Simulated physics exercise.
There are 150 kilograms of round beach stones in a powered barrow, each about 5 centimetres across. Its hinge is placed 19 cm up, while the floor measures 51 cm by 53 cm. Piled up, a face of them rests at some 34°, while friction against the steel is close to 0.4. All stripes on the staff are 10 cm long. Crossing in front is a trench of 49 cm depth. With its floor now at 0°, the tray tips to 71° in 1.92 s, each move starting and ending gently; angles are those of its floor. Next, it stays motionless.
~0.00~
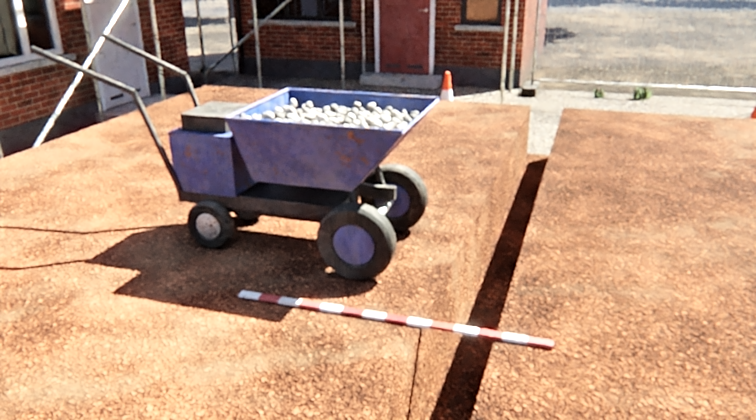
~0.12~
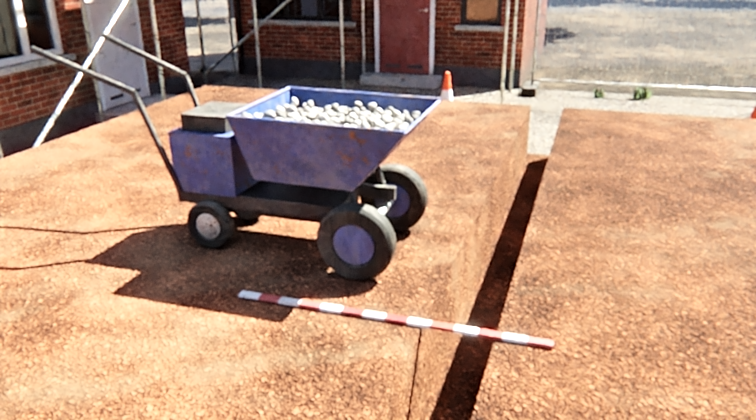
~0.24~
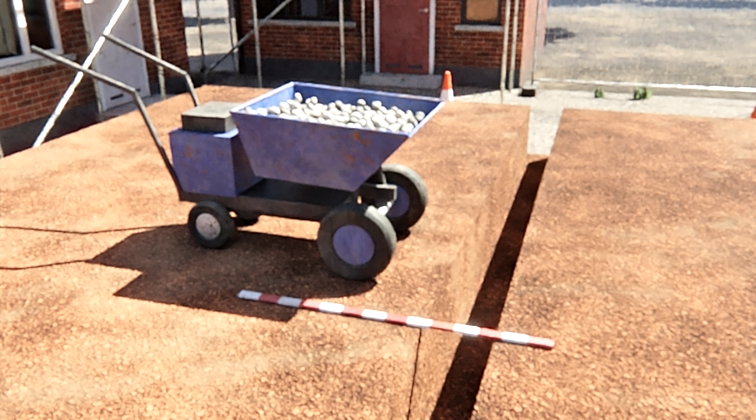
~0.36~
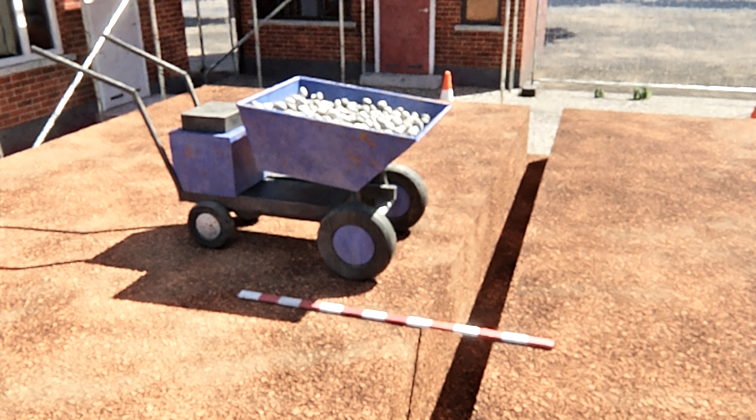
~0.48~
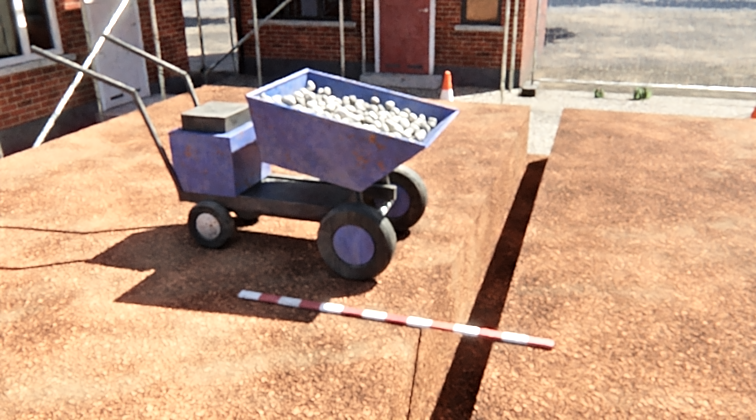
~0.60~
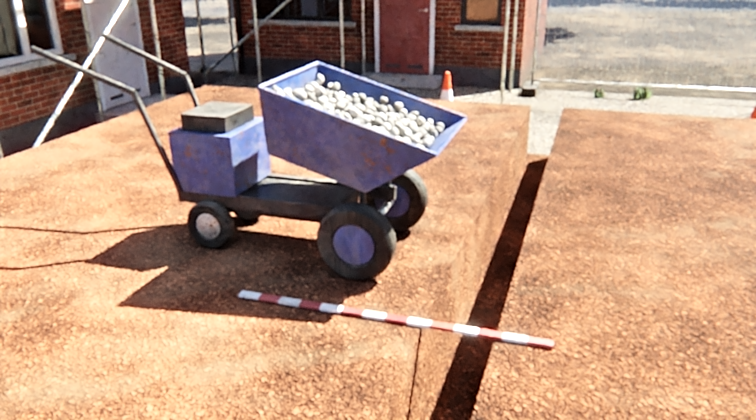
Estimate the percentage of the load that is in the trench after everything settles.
Roughly 40 per cent of the load.
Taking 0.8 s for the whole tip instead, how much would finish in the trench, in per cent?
With that change, it comes to around 30 per cent.
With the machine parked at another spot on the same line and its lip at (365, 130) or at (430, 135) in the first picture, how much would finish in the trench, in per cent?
First spot about 85, second spot about 10 per cent.
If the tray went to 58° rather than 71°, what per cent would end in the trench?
The trench would hold about 45% of it.
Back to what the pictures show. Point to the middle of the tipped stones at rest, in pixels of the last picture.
(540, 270).
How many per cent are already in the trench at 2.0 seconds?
About 15 per cent by then.
After 1.4 s the floor is at 60°; 97 % in the tray, 2 % in the trench, 1 % past the trench; the foremost stones are at (520, 249).
After 2.0 s the floor is at 71°; 33 % in the tray, 14 % in the trench, 53 % past the trench; the foremost stones are at (685, 293).
After 2.4 s the floor is at 71°; 11 % in the tray, 26 % in the trench, 63 % past the trench; the foremost stones are at (755, 297).
After 4.3 s the floor is at 71°; 0 % in the tray, 40 % in the trench, 60 % past the trench; the foremost stones are past the picture's edge.
